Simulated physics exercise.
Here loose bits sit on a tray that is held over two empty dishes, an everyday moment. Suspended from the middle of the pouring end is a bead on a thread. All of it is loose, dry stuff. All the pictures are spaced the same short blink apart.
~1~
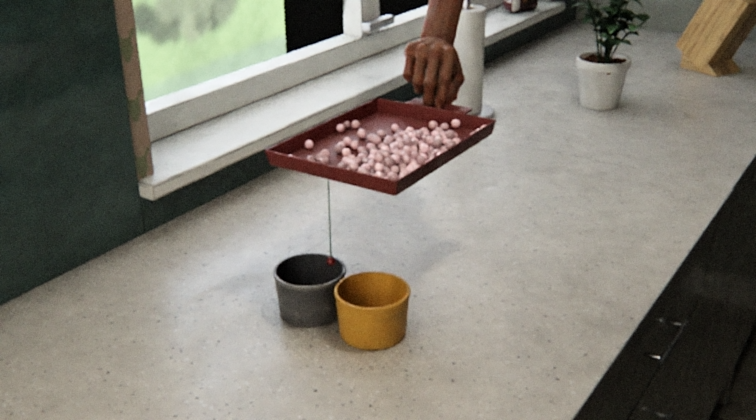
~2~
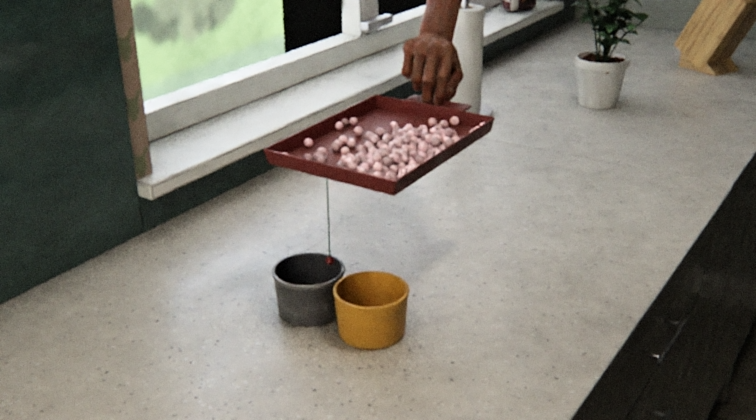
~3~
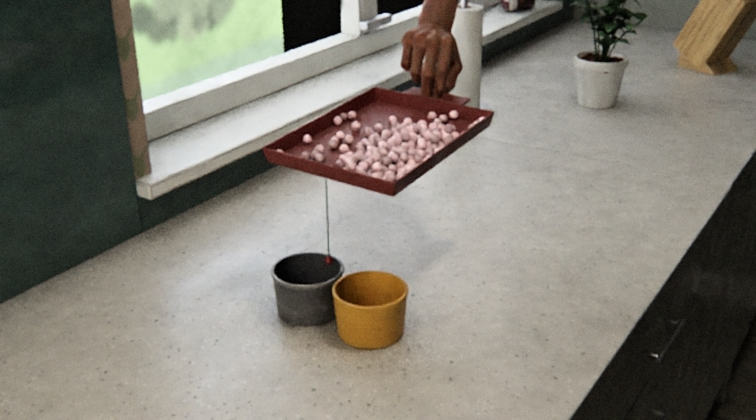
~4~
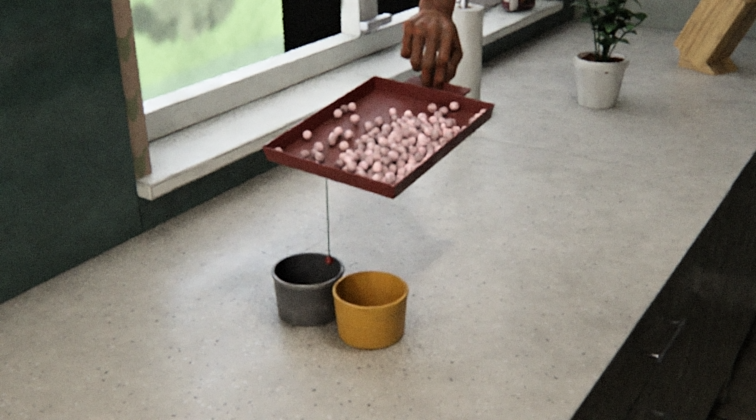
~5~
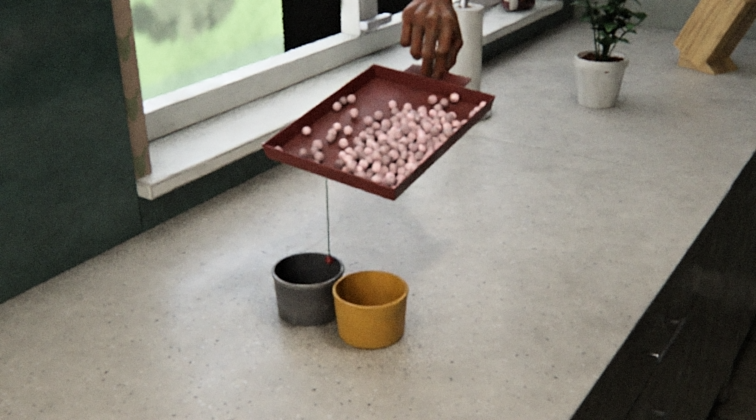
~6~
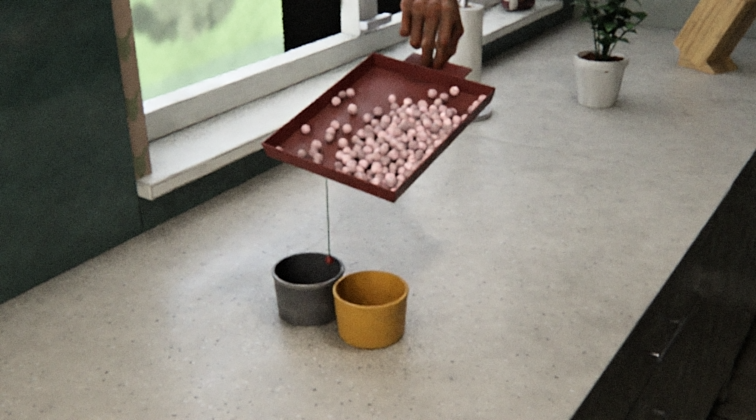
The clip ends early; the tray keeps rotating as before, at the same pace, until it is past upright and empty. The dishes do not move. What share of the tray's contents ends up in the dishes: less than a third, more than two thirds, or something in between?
By the end the two dishes capture a fair share, a third to two thirds.
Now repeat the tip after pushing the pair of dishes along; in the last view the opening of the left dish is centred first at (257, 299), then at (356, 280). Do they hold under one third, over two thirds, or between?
First: Under a third; second: The middle third.
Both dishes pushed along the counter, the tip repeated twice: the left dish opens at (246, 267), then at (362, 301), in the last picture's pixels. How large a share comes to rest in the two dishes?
The first position comes out at 10 per cent, the other at 80 per cent.
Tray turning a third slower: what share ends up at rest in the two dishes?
Estimate: Around 50%.
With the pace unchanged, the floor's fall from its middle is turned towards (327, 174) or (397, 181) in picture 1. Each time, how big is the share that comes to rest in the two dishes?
Lab note: Try 1 = 10 %, try 2 = 50 %.
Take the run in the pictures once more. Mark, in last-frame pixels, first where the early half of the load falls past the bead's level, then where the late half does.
Close to (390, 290), then close to (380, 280).
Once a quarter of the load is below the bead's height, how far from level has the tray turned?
Roughly 80 degrees.
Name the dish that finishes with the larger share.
It is right.
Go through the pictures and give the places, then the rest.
The first frame shows corners of the pouring end at (269, 150) and (395, 180), level; middle of the load at (402, 155), sugar pearls; left dish at (289, 301); right dish at (352, 323); bead on its thread at (331, 261).
The second frame shows corners of the pouring end at (268, 149) and (394, 180), level; middle of the load at (401, 153).
The third frame shows corners of the pouring end at (267, 147) and (393, 181), tipped barely, lowest at the right corner; middle of the load at (400, 151), a stray few on the move.
The fourth frame shows corners of the pouring end at (267, 146) and (393, 184), tipped a little, lowest at the right corner; middle of the load at (400, 148), a small part on the move.
The fifth frame shows corners of the pouring end at (266, 144) and (393, 187), tipped a little, lowest at the right corner; middle of the load at (400, 145), a small part on the move.
The sixth frame shows corners of the pouring end at (266, 142) and (393, 189), tipped clearly, lowest at the right corner; middle of the load at (400, 142), about a quarter on the move; left dish at (288, 300); right dish at (351, 322).
Soon, tray tipped steeply; nearly all on the tray; a stray few outside both; a small part in the air.
A while on, tray tipped right over; a small part on the tray; about a third in the right dish; about half outside both; a small part in the air.
Towards the end, tray tipped past a quarter turn; about half in the right dish; about half outside both.
Finally, tray tipped past a quarter turn; about half in the right dish; none in the left dish; about half outside both.
